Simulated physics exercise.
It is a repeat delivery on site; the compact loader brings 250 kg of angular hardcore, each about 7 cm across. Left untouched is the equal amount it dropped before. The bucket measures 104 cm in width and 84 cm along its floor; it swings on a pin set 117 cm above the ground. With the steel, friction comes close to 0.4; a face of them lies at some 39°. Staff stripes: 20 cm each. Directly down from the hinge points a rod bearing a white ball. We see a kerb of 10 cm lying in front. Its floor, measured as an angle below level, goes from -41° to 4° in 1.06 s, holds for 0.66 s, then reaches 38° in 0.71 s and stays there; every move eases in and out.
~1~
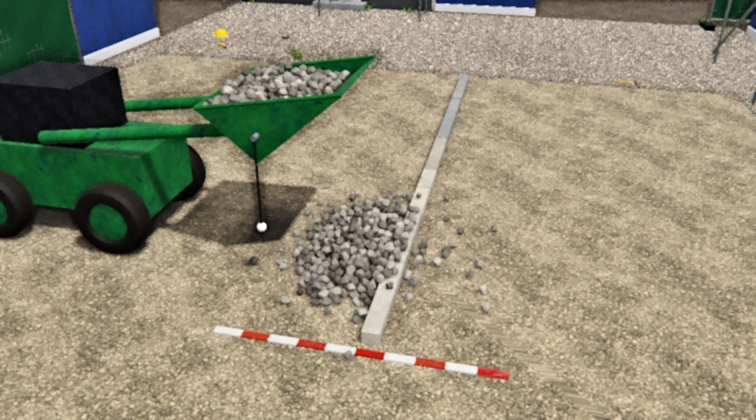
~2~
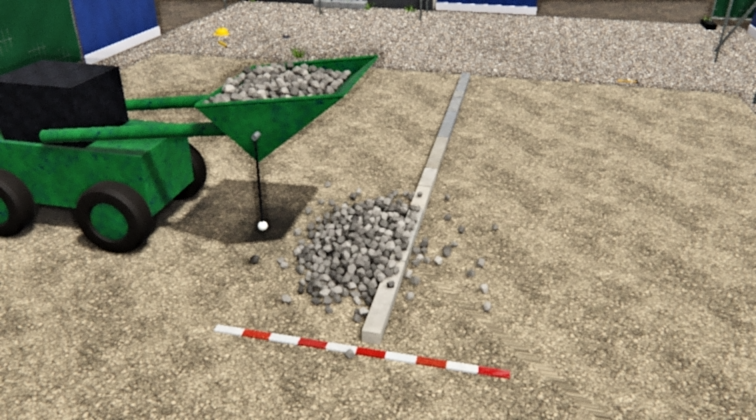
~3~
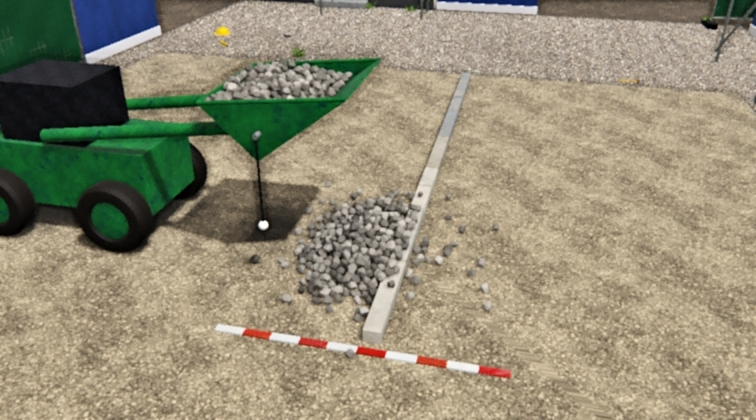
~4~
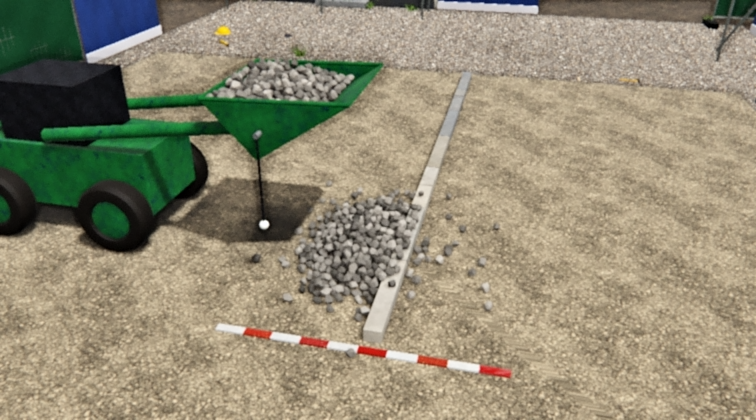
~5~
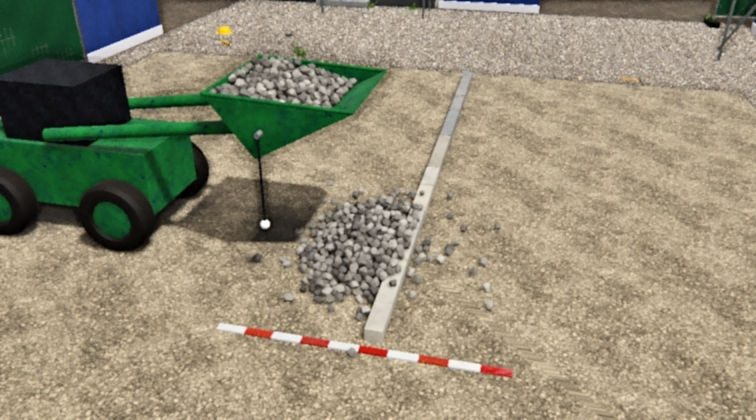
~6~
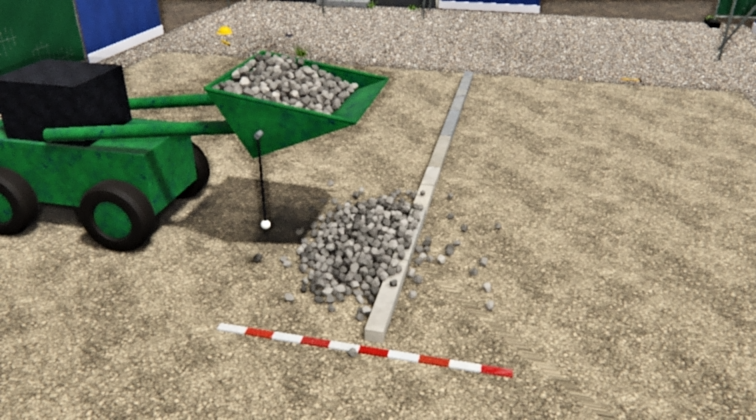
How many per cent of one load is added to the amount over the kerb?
About 37 per cent of a load.
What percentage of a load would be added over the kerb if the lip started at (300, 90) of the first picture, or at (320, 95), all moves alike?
I'd expect near 5 per cent first and near 20 per cent next.
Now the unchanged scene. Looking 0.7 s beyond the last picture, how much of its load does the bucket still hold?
It keeps some 100 percent of its load.
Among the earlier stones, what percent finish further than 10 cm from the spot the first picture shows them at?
I'd say roughly 0 per cent of them.
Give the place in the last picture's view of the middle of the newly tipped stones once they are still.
They come to rest centred about (395, 238).
Then, 0.4 s after the last picture the floor is at -3°; in per cent of one load, 100 in the bucket, 96 on this side of the kerb, 4 over the kerb; the foremost stones are at (475, 258).
Then, 0.7 s after the last picture the floor is at 4°; in per cent of one load, 100 in the bucket, 96 on this side of the kerb, 4 over the kerb; the foremost stones are at (475, 258).
Then, 2.4 s after the last picture the floor is at 38°; in per cent of one load, 28 in the bucket, 163 on this side of the kerb, 10 over the kerb; the foremost stones are at (475, 258).
Then, 4.9 s after the last picture the floor is at 38°; in per cent of one load, 0 in the bucket, 159 on this side of the kerb, 41 over the kerb; the foremost stones are at (505, 274). Net gain over the kerb, 37.
